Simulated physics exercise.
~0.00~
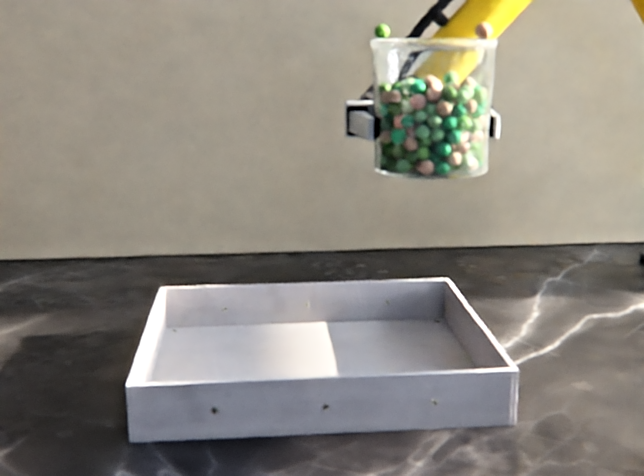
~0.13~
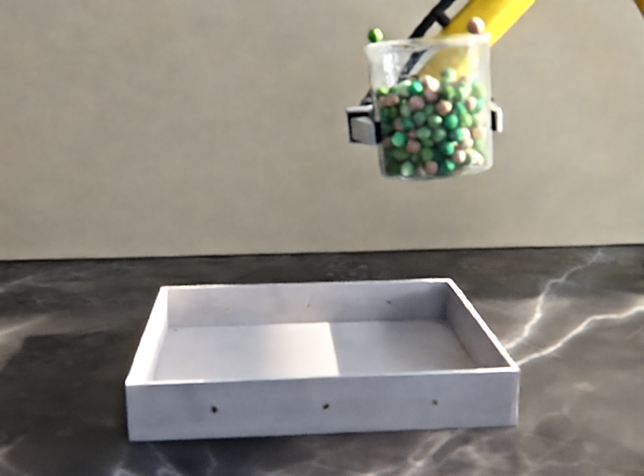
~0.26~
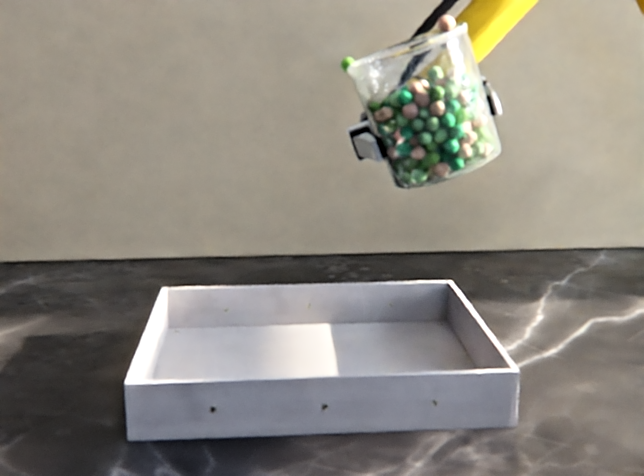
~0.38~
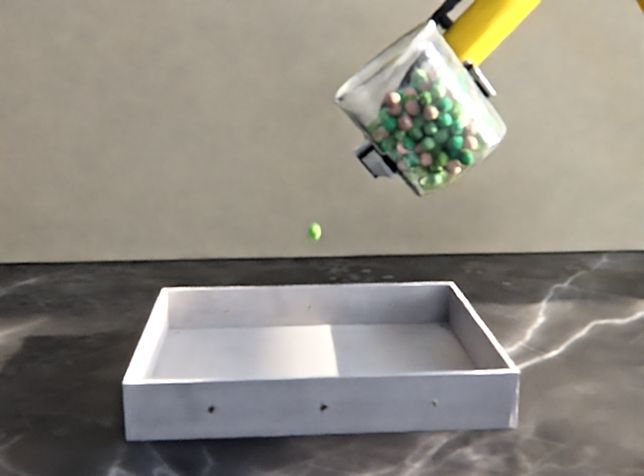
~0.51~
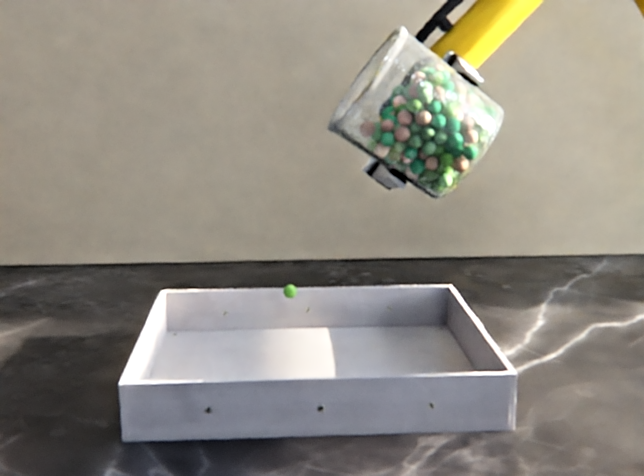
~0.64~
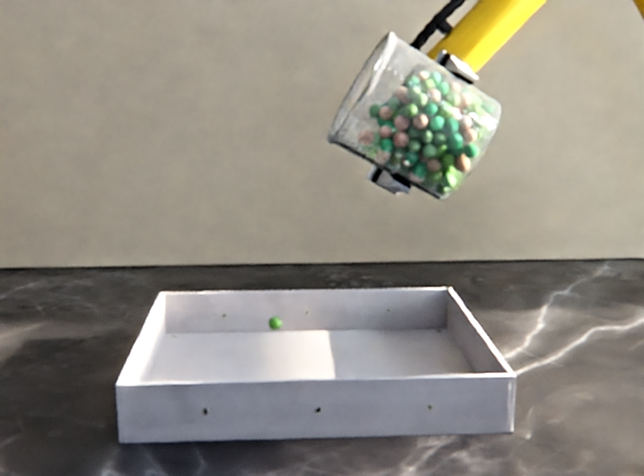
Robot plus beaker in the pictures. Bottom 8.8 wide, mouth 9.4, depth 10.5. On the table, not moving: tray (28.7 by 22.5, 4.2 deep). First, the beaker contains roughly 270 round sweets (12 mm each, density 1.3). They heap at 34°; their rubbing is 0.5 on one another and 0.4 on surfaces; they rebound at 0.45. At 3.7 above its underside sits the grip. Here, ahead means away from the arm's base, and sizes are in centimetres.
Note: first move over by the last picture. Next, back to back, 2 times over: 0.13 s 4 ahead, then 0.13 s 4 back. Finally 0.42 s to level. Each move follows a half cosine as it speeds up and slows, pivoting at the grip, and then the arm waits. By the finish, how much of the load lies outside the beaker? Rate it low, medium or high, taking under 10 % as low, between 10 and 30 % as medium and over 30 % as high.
Rating: Medium.
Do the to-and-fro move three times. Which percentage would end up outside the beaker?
About 20 per cent in that case.
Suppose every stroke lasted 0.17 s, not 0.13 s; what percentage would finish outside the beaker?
Roughly 5 percent would.
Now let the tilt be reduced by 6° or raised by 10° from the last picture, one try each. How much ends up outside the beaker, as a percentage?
First try around 10 %, second around 30 %.
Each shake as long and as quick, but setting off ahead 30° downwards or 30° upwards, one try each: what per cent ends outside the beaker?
First try about 5 %, second try about 25 %.
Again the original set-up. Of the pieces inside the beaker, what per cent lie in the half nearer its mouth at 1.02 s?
35 per cent.
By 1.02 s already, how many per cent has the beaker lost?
Some 10 per cent.
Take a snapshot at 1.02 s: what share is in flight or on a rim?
Logged share: Close to 4 per cent.
By 1.02 s, tilted 60° forward, highest piece 24 above the table; 243 in the beaker, 16 in the tray, 10 in flight or on a rim.
By 1.39 s, tilted 25° forward, highest piece 27 above the table; 227 in the beaker, 39 in the tray, 3 on the table or floor.
By 1.78 s, level, highest piece 26 above the table; 227 in the beaker, 39 in the tray, 3 on the table or floor.
By 2.83 s, level, highest piece 26 above the table; 227 in the beaker, 39 in the tray, 3 on the table or floor.
Final count, 227 in the beaker, 39 in the tray, 3 on the table or floor. That is 16 % outside the beaker.
